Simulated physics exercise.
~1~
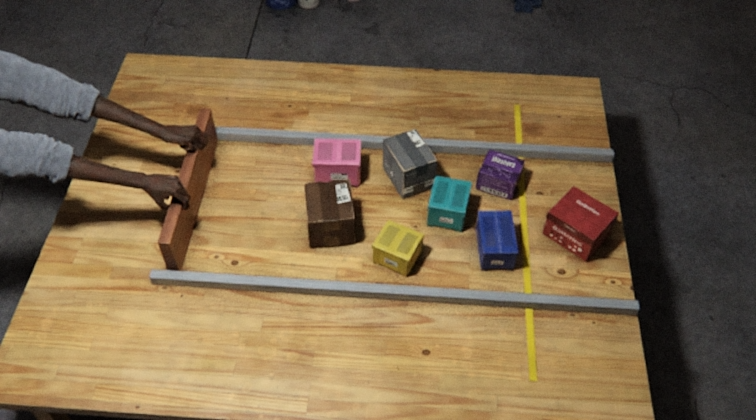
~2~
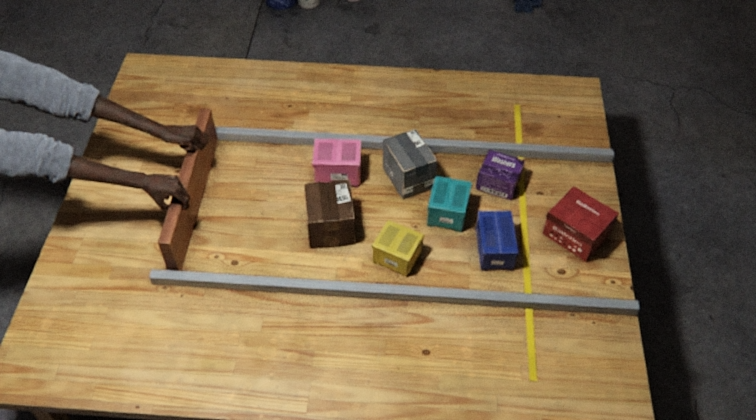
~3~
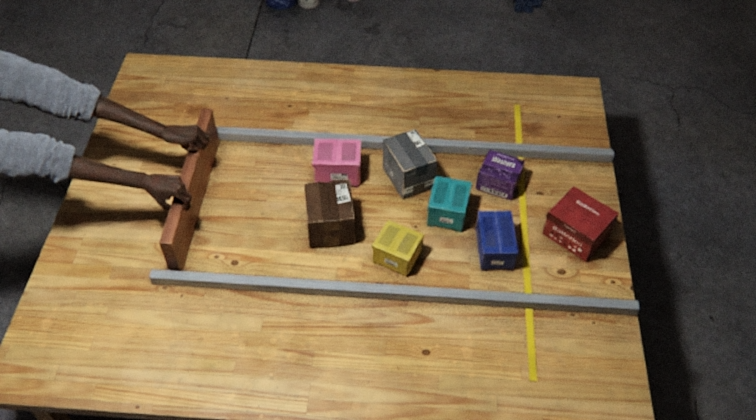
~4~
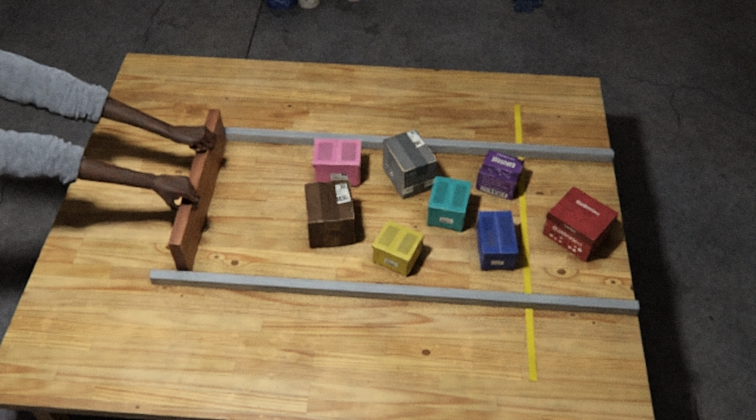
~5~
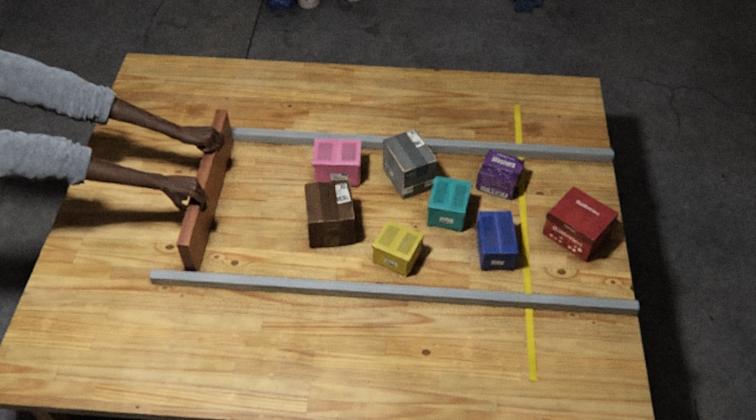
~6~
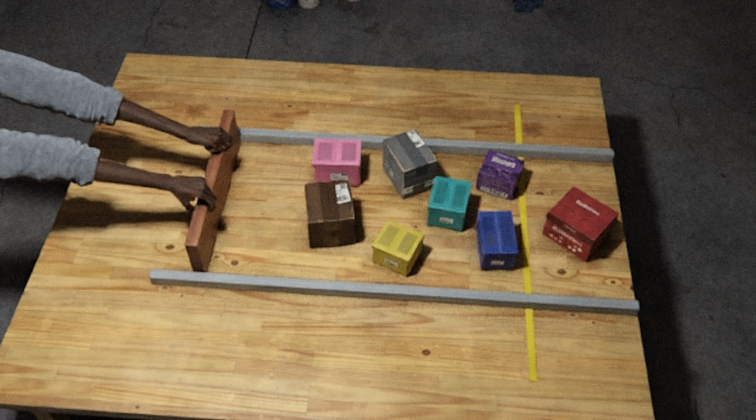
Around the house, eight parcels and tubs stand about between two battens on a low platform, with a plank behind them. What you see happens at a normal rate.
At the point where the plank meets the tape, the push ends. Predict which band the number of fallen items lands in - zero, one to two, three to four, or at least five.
The drop count fails to reach three, yet is not nil.
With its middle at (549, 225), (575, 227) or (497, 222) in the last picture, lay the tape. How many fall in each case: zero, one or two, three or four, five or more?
Result per tape, in order - one or two / at least five / no fall at all.
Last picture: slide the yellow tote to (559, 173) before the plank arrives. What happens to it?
Result: It falls away.
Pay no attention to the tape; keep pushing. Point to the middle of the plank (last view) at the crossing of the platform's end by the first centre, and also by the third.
Near (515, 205) and (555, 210).
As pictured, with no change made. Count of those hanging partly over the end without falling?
Tally: 0.
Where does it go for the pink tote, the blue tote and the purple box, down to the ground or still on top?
Here's how it goes: The pink tote keeps its spot, the blue tote keeps its spot, the purple box topples off.
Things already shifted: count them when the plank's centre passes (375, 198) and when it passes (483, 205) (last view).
First 4, then 8.
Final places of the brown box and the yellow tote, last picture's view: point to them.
The brown box comes to rest close to (551, 228), while the yellow tote rests close to (547, 275).
Early on, none off yet; red box at rest near (580, 224); purple box at rest near (500, 175); blue tote at rest near (496, 241).
Finally, the number that fall off is one or two; lost, purple box and red box.
